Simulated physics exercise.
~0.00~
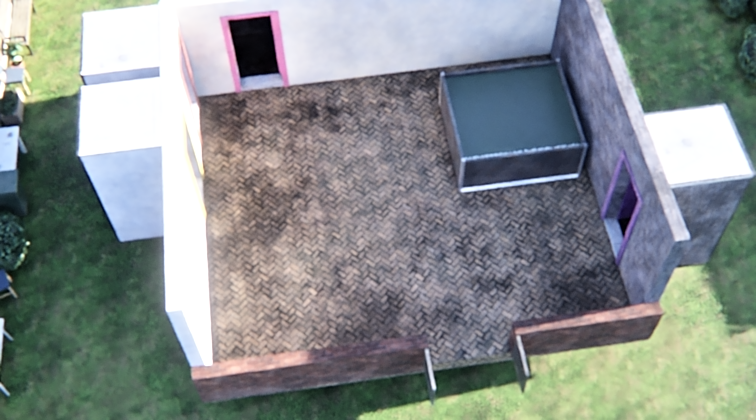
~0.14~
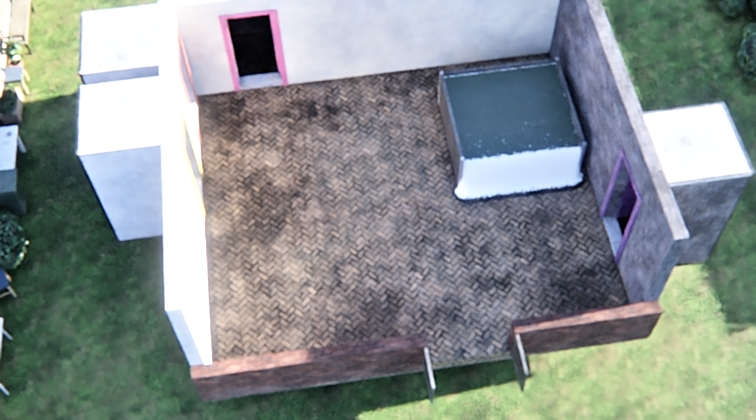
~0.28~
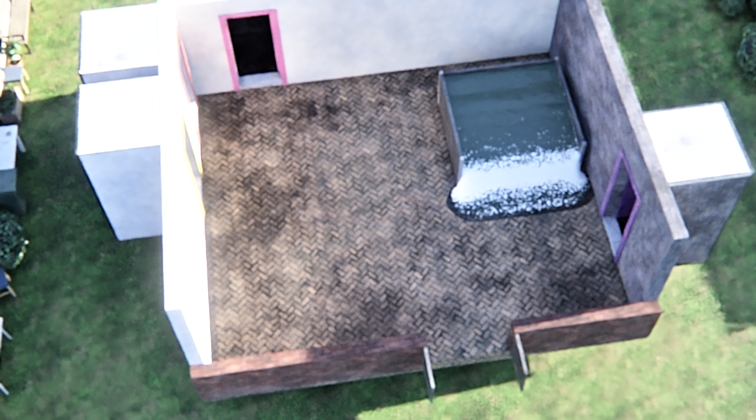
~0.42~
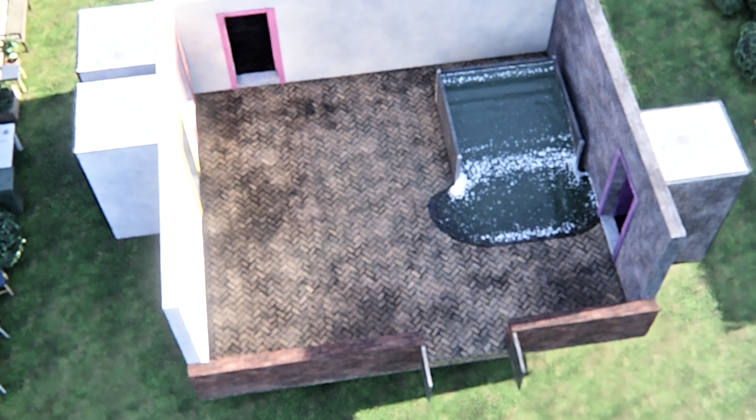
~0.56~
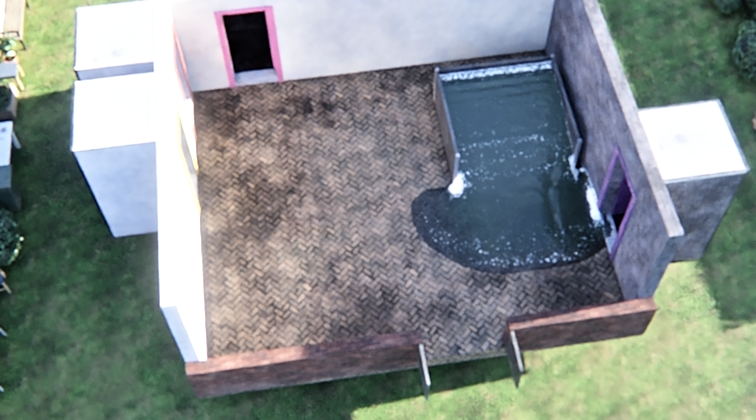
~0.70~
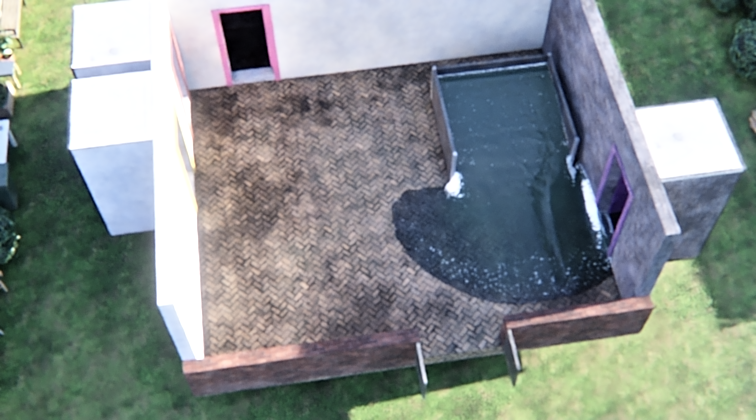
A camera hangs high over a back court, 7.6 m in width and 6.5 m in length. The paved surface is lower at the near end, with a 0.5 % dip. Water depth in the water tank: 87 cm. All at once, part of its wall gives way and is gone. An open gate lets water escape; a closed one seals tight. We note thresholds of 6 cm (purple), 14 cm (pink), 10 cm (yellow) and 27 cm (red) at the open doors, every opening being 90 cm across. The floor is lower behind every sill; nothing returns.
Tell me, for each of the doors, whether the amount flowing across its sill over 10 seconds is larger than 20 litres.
For 10 seconds: The purple door, larger; the pink door, not larger; the yellow door, not larger; the red door, not larger.
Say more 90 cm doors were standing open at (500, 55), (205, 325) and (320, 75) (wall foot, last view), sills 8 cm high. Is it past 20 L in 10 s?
In that order: Short of it, beyond it, short of it.
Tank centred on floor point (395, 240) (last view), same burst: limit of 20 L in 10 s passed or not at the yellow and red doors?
Relative to the limit, yellow is within it and red is within it.
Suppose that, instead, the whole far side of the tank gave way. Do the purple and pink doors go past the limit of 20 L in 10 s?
Against that limit the purple door gives a lower amount and the pink door gives a lower amount.
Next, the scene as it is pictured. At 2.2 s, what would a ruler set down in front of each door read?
In centimetres, the purple door has 16, the pink door 0, the yellow door 0 and the red door 0.
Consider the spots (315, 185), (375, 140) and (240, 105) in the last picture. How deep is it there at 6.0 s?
Listed order: 2 / 0 / 1 cm.
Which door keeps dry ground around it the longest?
Answer: The pink door.
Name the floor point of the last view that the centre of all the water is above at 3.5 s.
Around (488, 247) in the last picture.
After 1.4 s water covers 30 % of the floor and is deepest (62 cm) near (614, 308); purple door 18 cm at the sill, 21 L in, pink door not reached, yellow door not reached, red door not reached.
After 2.2 s water covers 35 % of the floor and is deepest (58 cm) near (616, 317); purple door 16 cm at the sill, 66 L in, pink door not reached, yellow door not reached, red door not reached.
After 3.5 s water covers 40 % of the floor and is deepest (27 cm) near (587, 321); purple door 26 cm at the sill, 186 L in, pink door not reached, yellow door not reached, red door not reached.
After 6.0 s water covers 75 % of the floor and is deepest (22 cm) near (216, 374); purple door 12 cm at the sill, 334 L in, pink door not reached, yellow door 9 cm at the sill, 0 L in, red door 4 cm at the sill, 0 L in.
After 10.0 s water covers 95 % of the floor and is deepest (13 cm) near (193, 137); purple door 6 cm at the sill, 353 L in, pink door 11 cm at the sill, 1 L in, yellow door 7 cm at the sill, 0 L in, red door 13 cm at the sill, 0 L in.
